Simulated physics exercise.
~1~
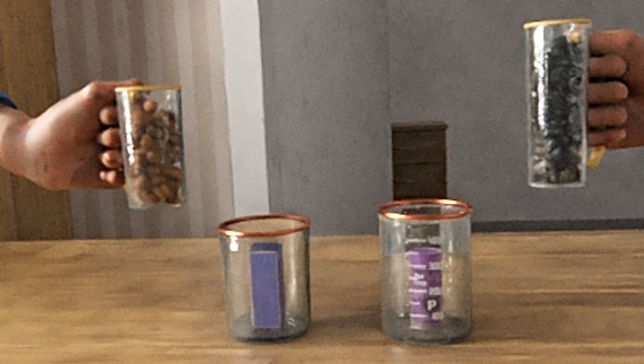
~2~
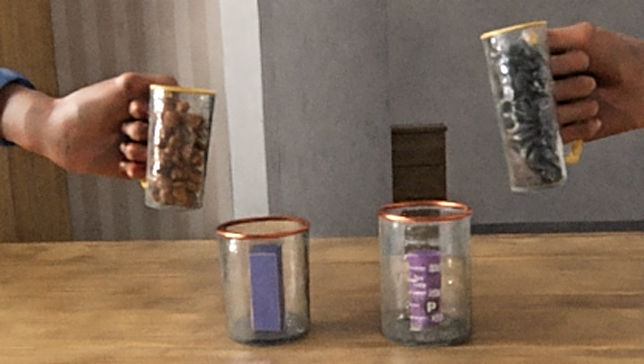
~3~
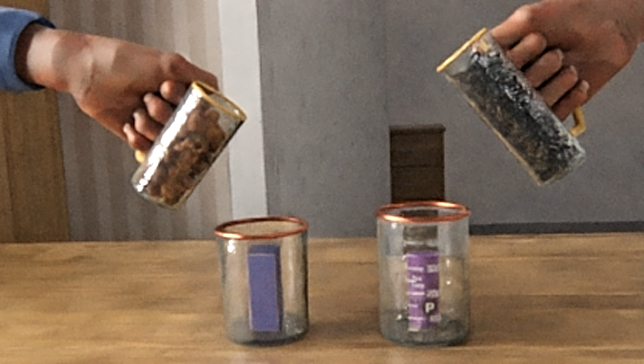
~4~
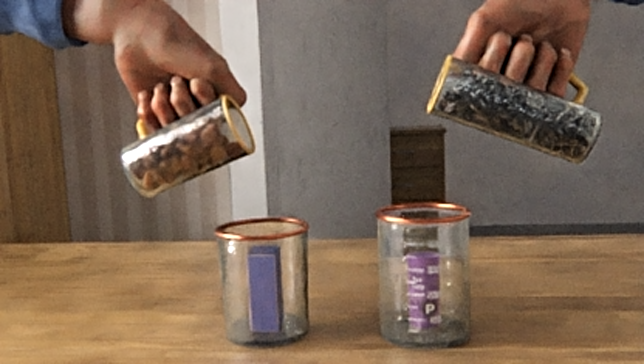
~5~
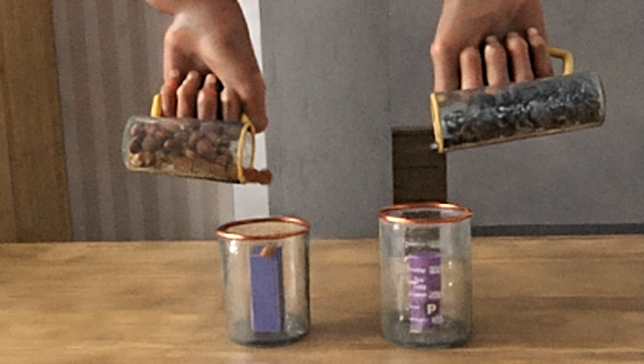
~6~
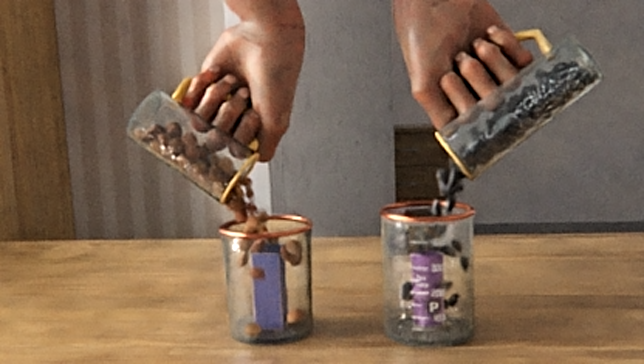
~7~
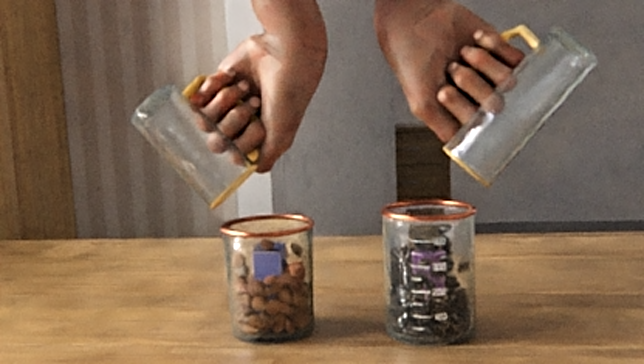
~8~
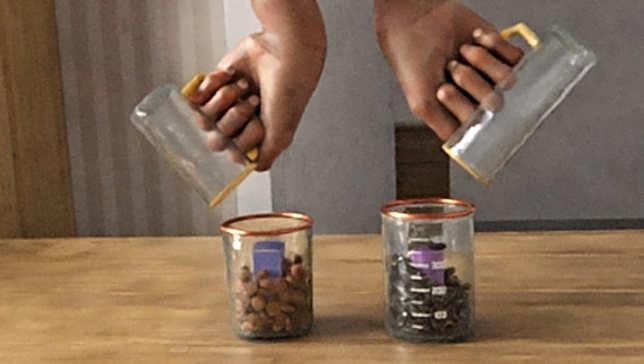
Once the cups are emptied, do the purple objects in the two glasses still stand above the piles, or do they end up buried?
Both still stand above the piles. The pieces gather around their lower parts, and the top of each object is left showing.
